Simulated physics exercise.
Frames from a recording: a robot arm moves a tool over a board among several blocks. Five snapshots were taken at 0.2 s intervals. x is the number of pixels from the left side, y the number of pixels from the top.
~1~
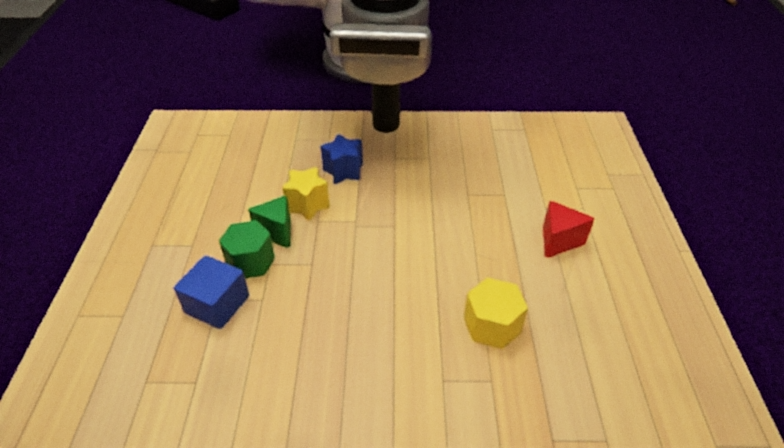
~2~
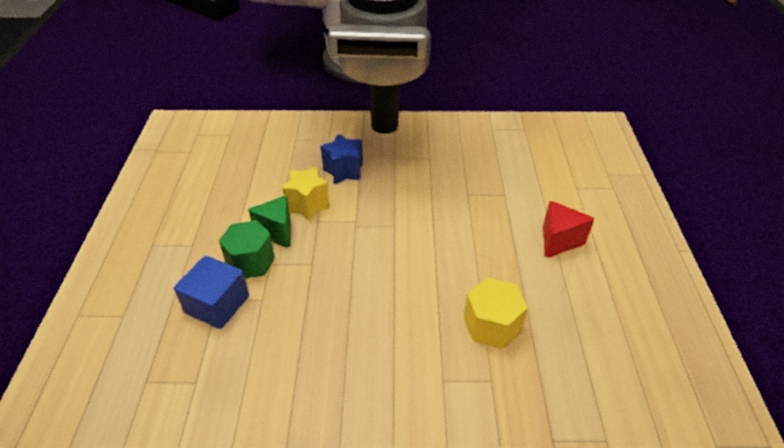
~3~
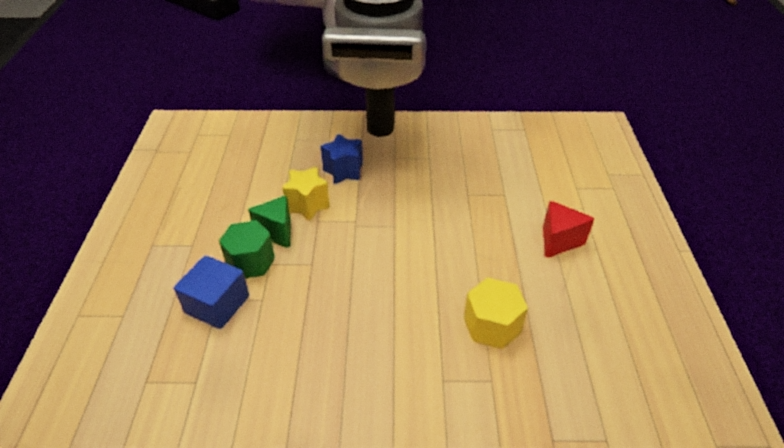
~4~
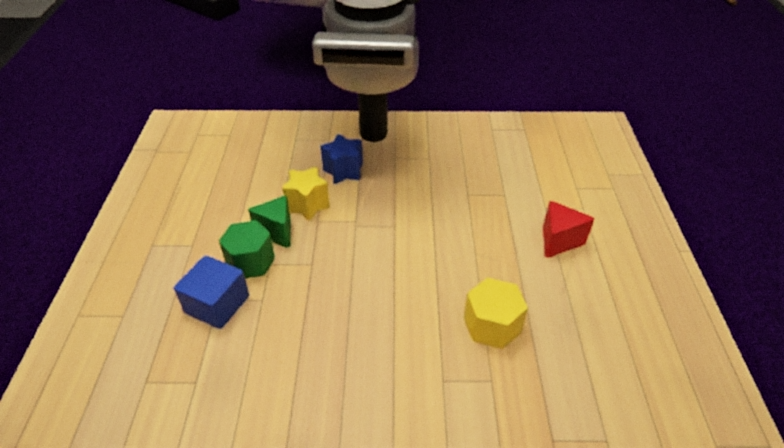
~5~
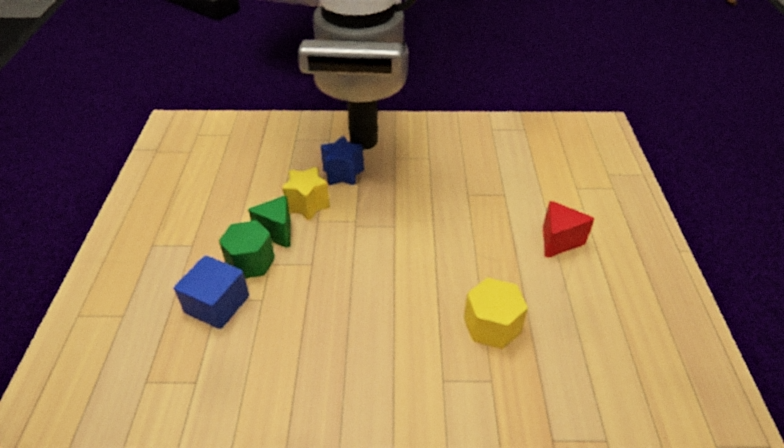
A robot arm with a dark, rod-like tip reaches in from the far edge of a pale wooden board on dark purple cloth, seen from a fixed, raised view. A diagonal row of blue cube, green hexagon, green triangle, yellow star and blue star lies left, with a yellow hexagon and red triangle right. The tip slides slightly left and nearer, nudging the blue star very slightly.
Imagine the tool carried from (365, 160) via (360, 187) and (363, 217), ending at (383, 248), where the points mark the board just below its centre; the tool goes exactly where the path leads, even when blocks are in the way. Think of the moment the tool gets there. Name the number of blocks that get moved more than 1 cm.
Of all the blocks, just one travels more than a centimetre.
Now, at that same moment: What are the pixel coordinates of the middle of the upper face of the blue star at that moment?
By then it is at (329, 166).
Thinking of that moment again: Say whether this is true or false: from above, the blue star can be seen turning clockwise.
That claim is true.
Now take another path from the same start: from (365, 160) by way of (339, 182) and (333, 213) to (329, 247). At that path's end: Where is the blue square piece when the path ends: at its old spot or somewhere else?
My prediction: It remains in place.
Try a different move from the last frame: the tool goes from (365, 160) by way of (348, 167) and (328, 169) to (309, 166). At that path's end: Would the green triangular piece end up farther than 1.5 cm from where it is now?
My answer is no.
What follows on the original path. One third of the way, tool (359, 170); blue star (328, 163), turned 55° clockwise.
Two thirds of the way, tool (363, 200); yellow star (300, 182); blue star (329, 166), turned 70° clockwise.
At the end, tool (382, 230); green triangular piece not moved; yellow star (300, 182); blue star (329, 166), turned 70° clockwise.
